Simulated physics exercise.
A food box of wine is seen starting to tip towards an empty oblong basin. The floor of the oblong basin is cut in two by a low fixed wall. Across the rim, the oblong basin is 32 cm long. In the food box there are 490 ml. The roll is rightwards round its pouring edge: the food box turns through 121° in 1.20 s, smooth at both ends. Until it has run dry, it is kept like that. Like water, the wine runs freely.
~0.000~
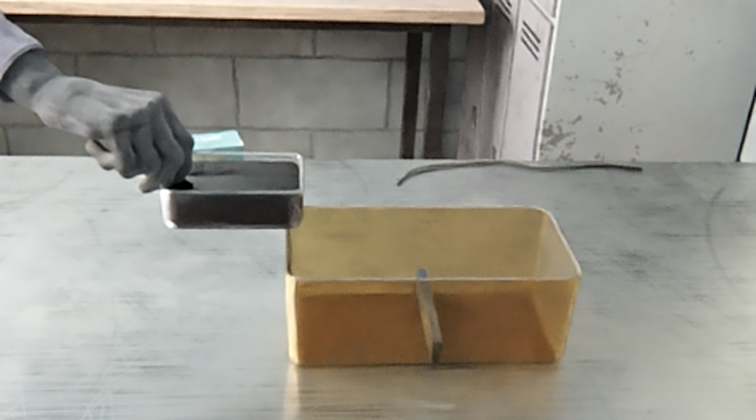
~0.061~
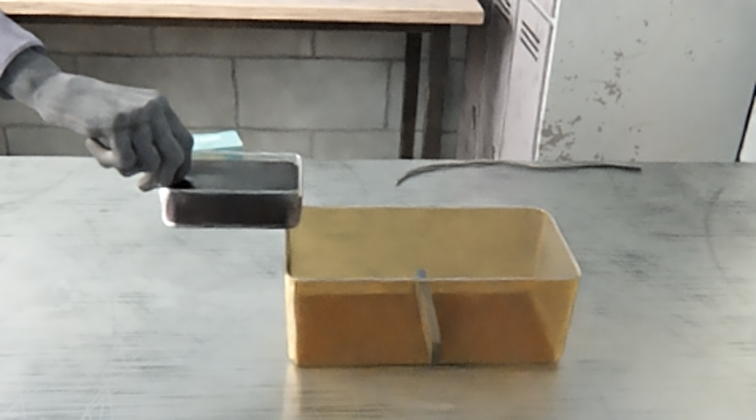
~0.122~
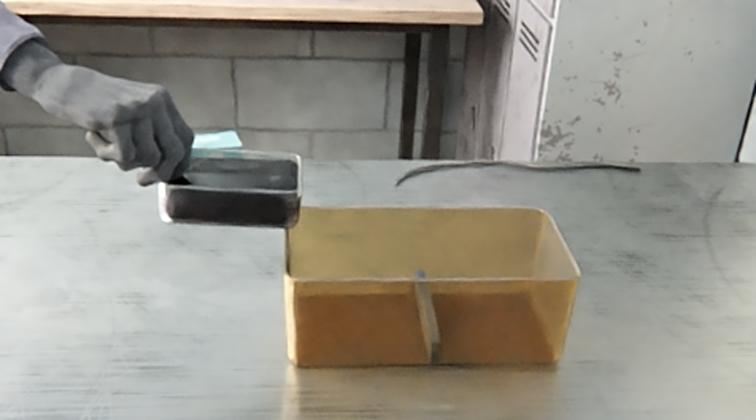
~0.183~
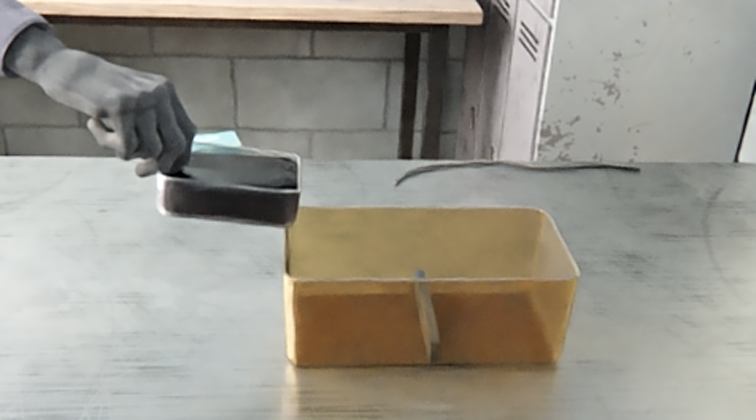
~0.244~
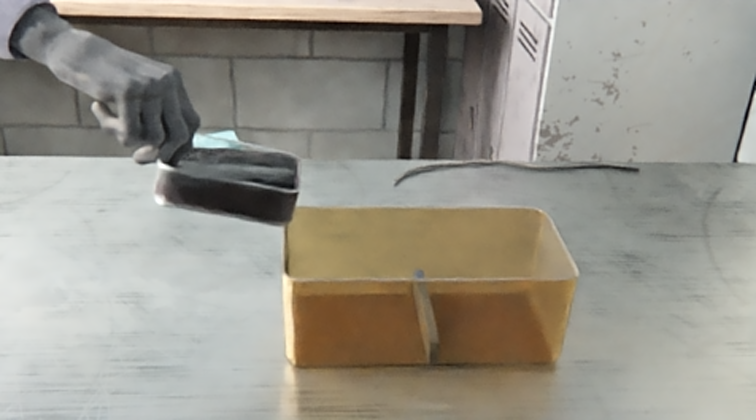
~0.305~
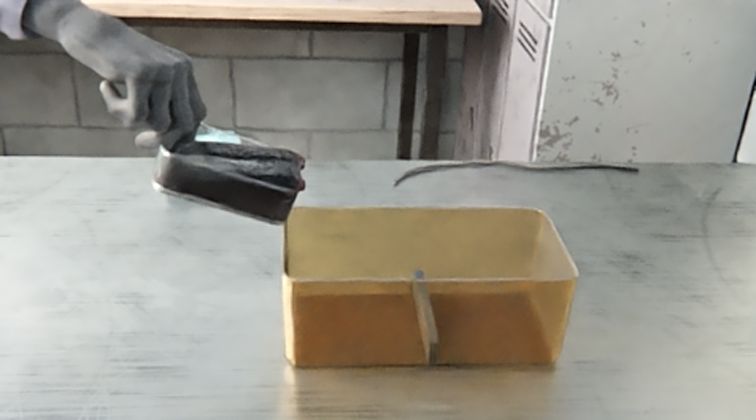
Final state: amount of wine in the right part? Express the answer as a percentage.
Approximately 12 %.
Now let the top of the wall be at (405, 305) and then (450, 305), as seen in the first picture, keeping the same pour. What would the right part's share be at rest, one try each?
25 in a hundred, followed by 15 in a hundred.
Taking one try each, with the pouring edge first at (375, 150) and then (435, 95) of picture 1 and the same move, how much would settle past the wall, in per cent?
Some 75 and 60 per cent, in that order.
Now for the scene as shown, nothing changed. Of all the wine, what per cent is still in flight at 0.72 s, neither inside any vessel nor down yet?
Near 34 per cent at that time.
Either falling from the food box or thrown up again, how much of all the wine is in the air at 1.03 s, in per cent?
Near 3 percent.
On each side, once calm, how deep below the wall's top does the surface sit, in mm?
12 mm left, 28 mm right.
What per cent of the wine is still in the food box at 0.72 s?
Fraction remaining: Approx. 12 per cent.
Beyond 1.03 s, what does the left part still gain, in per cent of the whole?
I'd say near 2 percent.
After 0.72 s the tilt is 80° and 12 per cent is still to pour, 53 is left of the wall and 1 right of it.
After 1.03 s the tilt is 115° and 1 per cent is still to pour, 86 is left of the wall and 11 right of it.
After 1.35 s the tilt is 121° and 0 per cent is still to pour, 88 is left of the wall and 12 right of it.
After 1.70 s the tilt is 121° and 0 per cent is still to pour, 87 is left of the wall and 12 right of it.
In the end 87 per cent lies left of the wall, 12 right of it and 1 outside.
